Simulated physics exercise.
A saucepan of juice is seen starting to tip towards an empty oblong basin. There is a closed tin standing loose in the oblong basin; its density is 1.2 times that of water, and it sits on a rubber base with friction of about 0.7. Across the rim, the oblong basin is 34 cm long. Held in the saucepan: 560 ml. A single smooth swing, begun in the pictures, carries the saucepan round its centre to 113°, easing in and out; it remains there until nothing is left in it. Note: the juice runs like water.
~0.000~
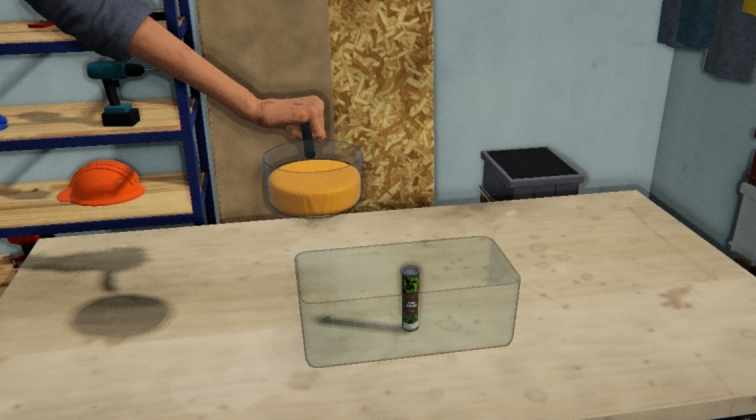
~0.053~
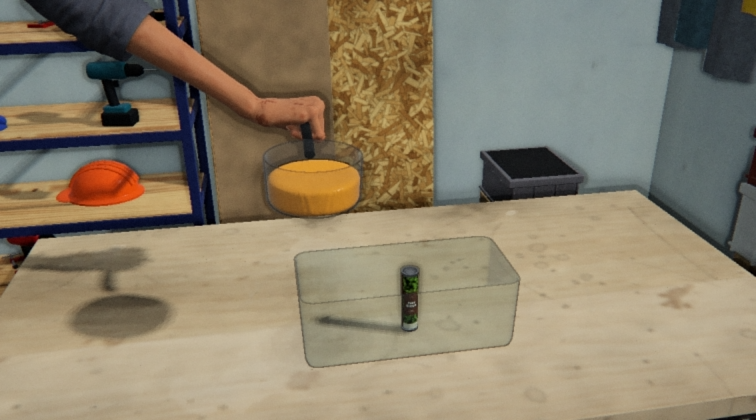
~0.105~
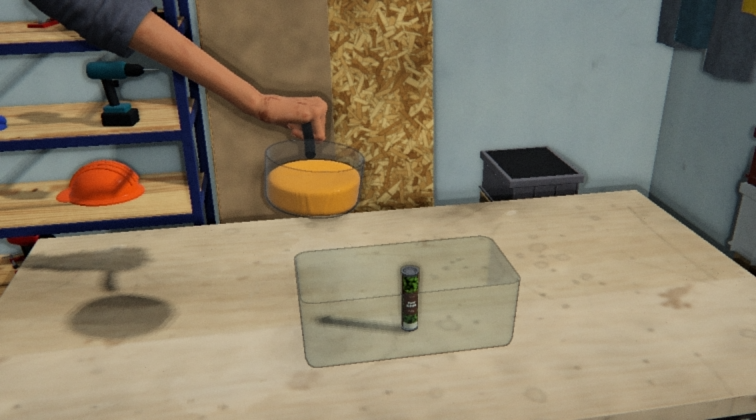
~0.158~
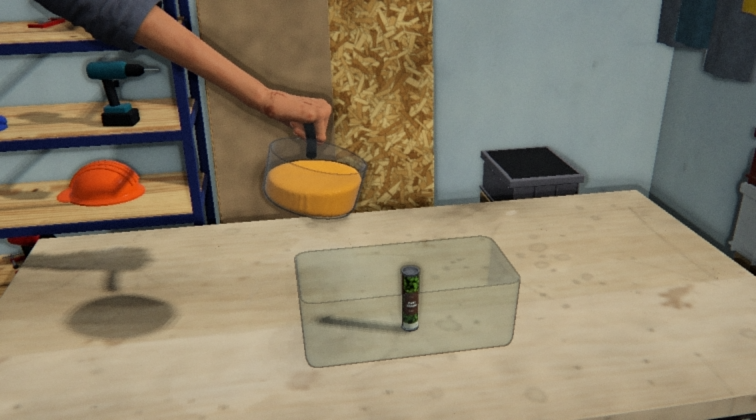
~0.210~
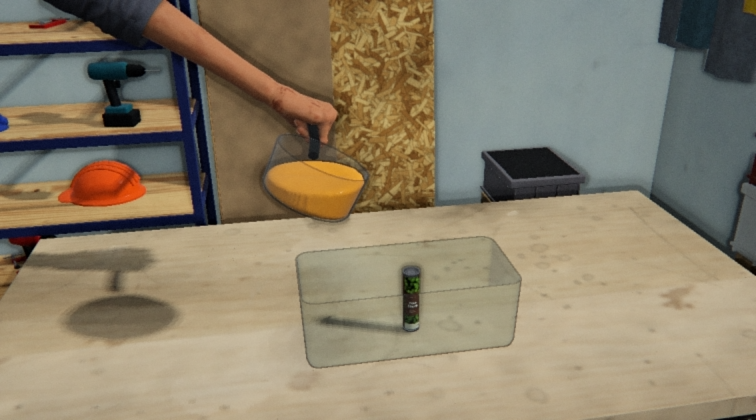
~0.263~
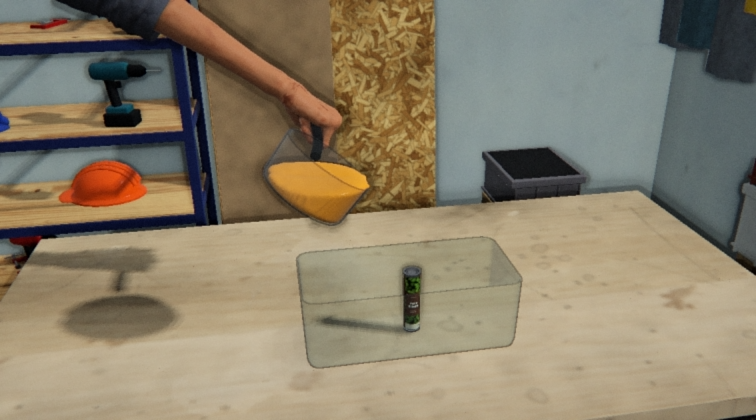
A hand tilts a clear saucepan of orange juice rightward above a basin holding a tin.
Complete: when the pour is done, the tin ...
... has tipped over.
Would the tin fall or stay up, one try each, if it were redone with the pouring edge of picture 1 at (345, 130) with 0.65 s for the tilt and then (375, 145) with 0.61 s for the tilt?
The tin overturns the first time and overturns the second time.
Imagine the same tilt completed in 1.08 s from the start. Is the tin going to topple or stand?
So the tin will hold steady.
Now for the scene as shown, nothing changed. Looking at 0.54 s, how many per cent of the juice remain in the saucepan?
Fraction remaining: Approx. 22 per cent.
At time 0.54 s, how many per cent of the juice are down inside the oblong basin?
At that time the basin holds about 28 per cent of the liquid.
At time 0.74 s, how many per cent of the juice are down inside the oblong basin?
The share is close to 88 percent.
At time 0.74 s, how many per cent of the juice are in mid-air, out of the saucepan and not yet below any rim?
Airborne share: Near 9 %.
After 0.54 s the tilt is 102° and 22 per cent is still to pour; the tin stands where it began.
After 0.74 s the tilt is 113° and 3 per cent is still to pour; the tin leans 9°.
After 0.94 s the tilt is 113° and 0 per cent is still to pour; the tin leans 55°.
After 1.17 s the tilt is 113° and 0 per cent is still to pour; the tin lies on its side.
In the end the tin lies on its side.
